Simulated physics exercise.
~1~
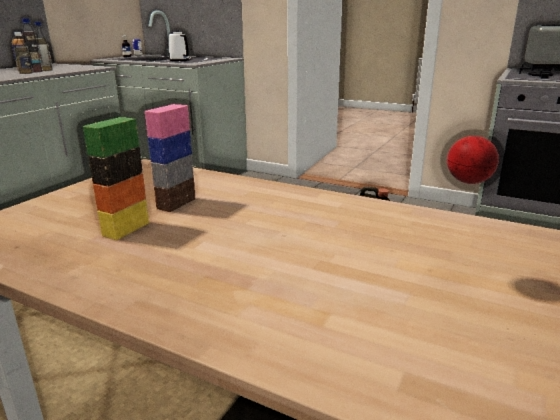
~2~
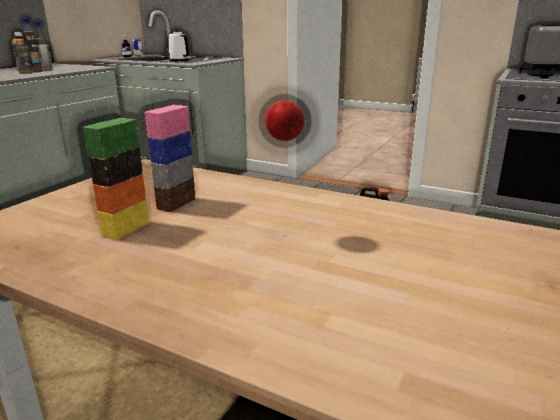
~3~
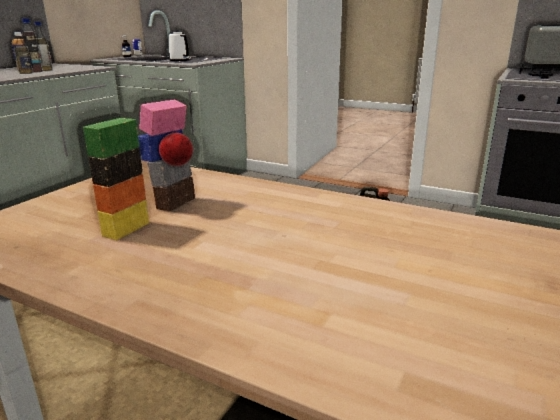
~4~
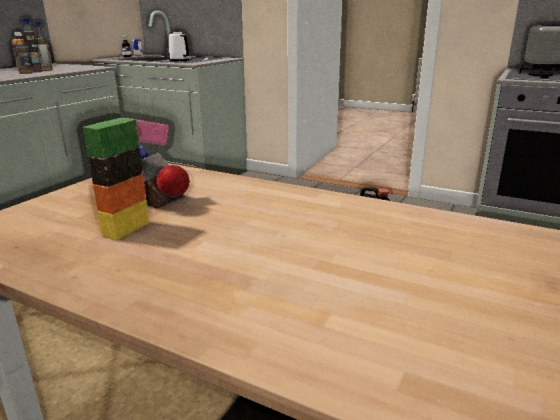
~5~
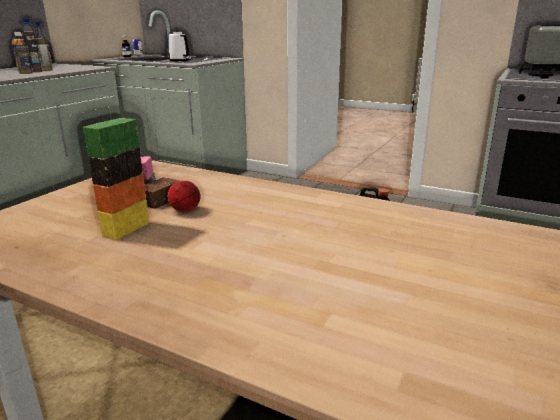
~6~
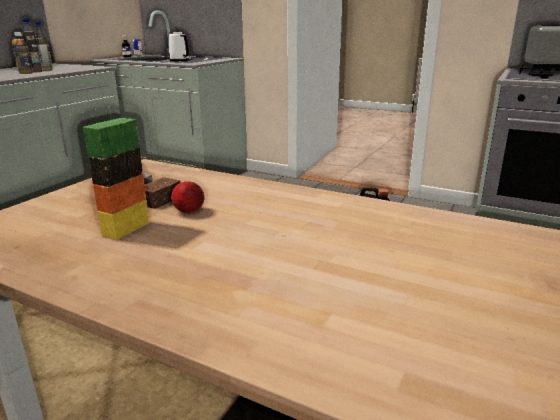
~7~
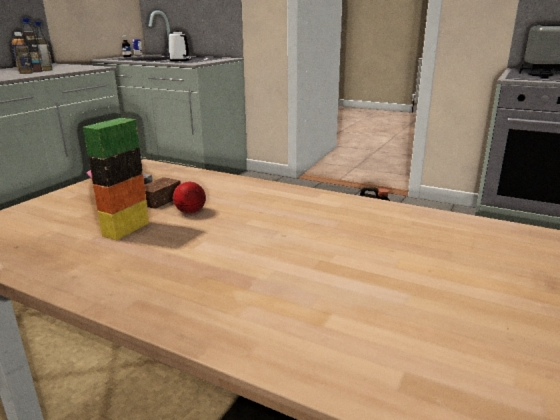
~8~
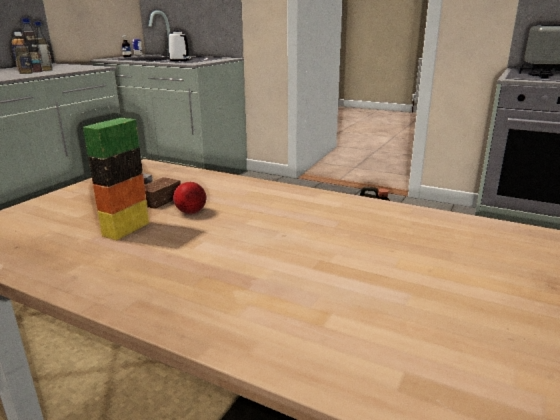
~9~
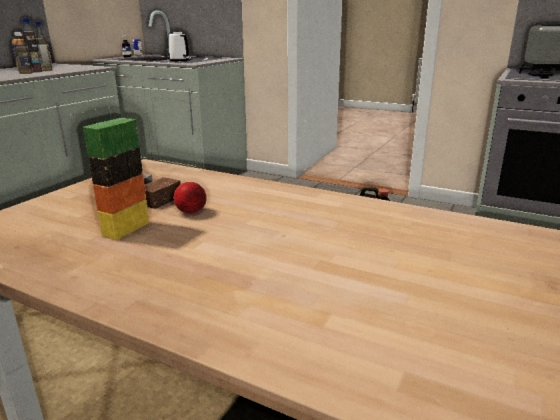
To begin with, two stacks of four coloured blocks stand near the left end of a wooden table in a kitchen, while a red ball hangs in the air at the right. The ball flies left across the table and strikes the rear stack, which has pink, blue, grey and brown blocks. That stack gives way, its upper blocks tipping left and dropping behind the front stack as the ball falls to the tabletop. The pink block slips out of sight, and the ball rolls slightly right. Finally, the ball rests beside the toppled brown block, while the green, black, orange and yellow stack still stands.
